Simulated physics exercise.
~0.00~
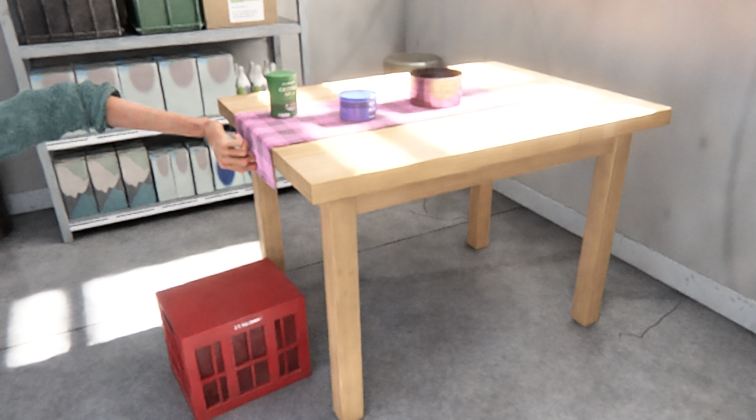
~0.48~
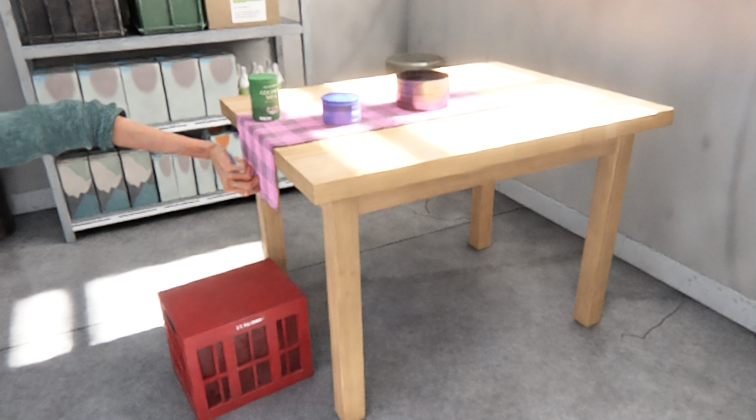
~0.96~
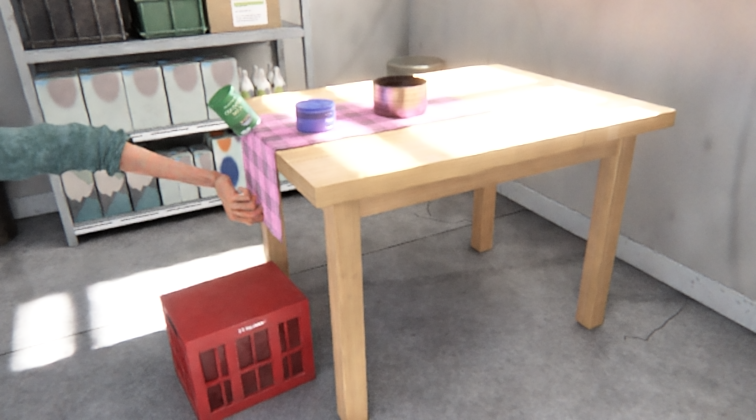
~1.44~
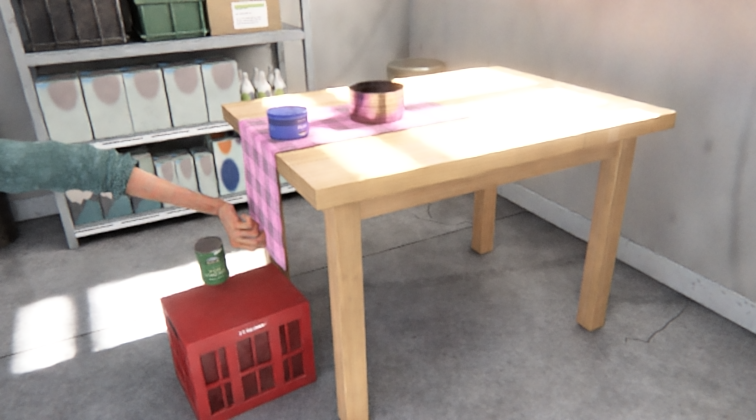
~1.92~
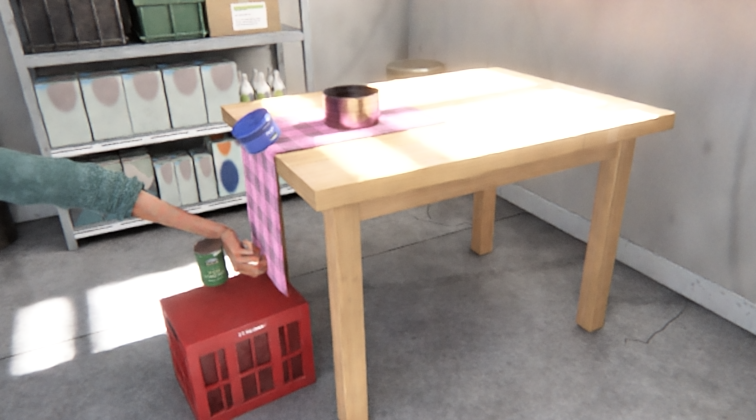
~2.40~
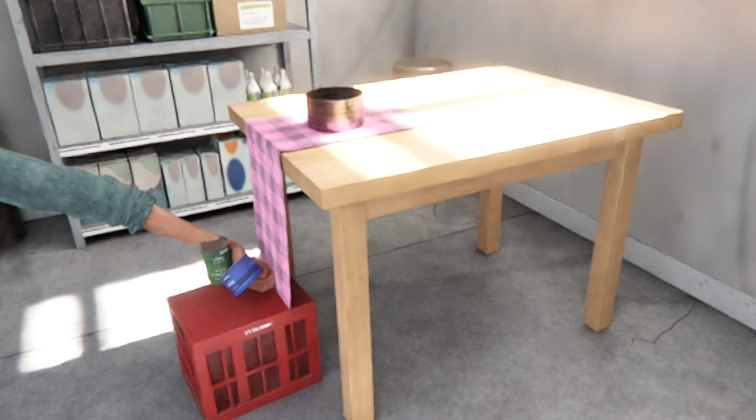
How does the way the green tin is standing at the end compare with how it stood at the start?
At the start the green tin stands upright on the cloth, and at the end it is upside down on the red crate.
